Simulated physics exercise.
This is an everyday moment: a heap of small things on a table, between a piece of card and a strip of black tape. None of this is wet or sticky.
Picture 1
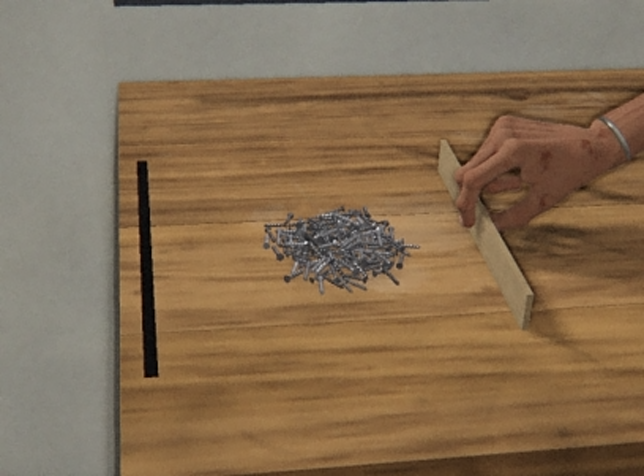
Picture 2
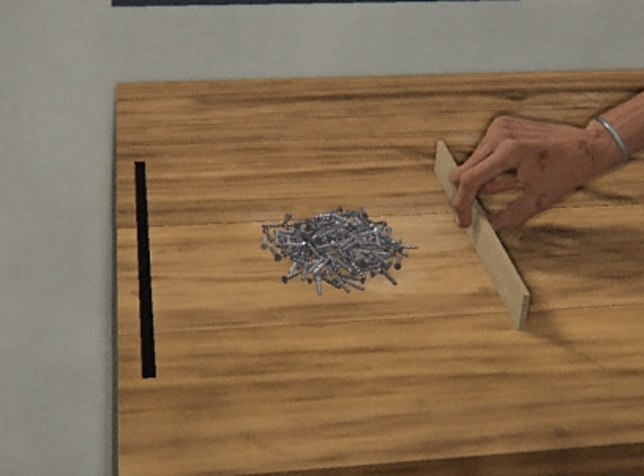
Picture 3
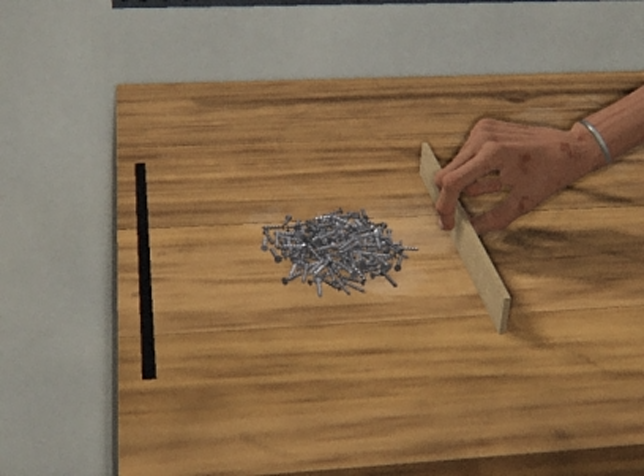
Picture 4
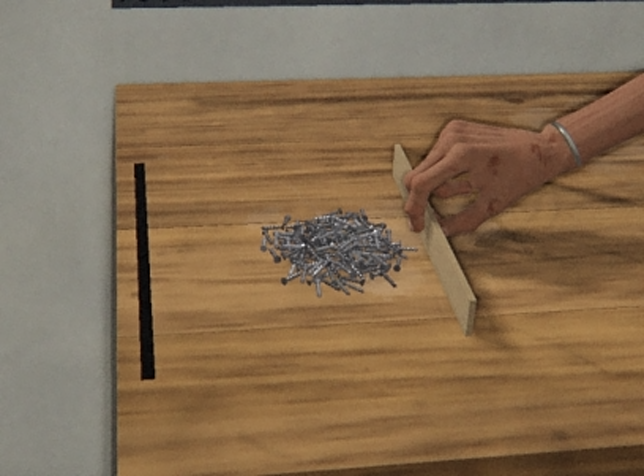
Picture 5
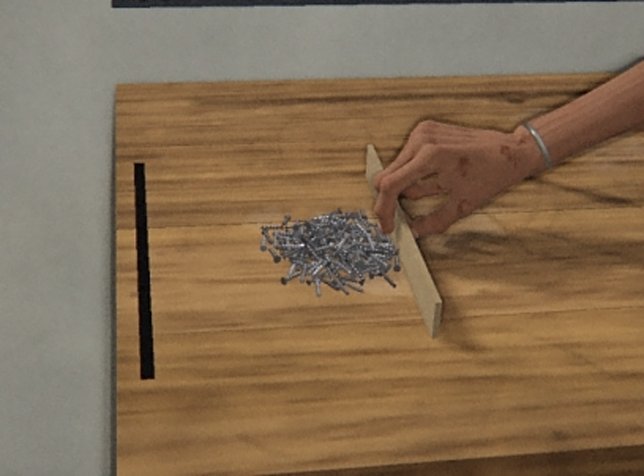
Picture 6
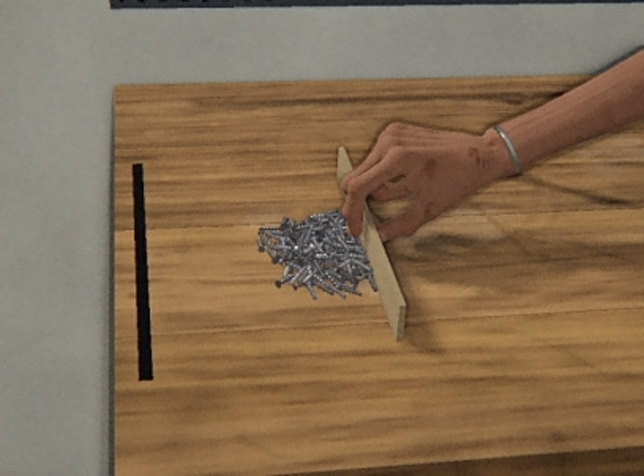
On a wooden table, a hand slid a thin, flat piece of card leftward into a heap of small steel screws, bunching them up and pushing most of them toward the black tape.
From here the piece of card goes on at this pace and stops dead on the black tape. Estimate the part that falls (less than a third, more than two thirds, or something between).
Most likely beyond two thirds of it will tip over the end.
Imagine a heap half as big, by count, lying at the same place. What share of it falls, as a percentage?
I'd expect around 100 per cent.
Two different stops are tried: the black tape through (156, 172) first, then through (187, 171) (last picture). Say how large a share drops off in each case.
The shares are 70 and 10 percent, in that order.
Soon after the last picture, piece of card still moving, near (249, 222); heap all on the table, its front near (161, 248).
A little later, piece of card stopped at the black tape; heap about two thirds over the edge.
Later still, piece of card stopped at the black tape; heap nearly all over the edge.
At rest, piece of card stopped at the black tape; heap nearly all over the edge.
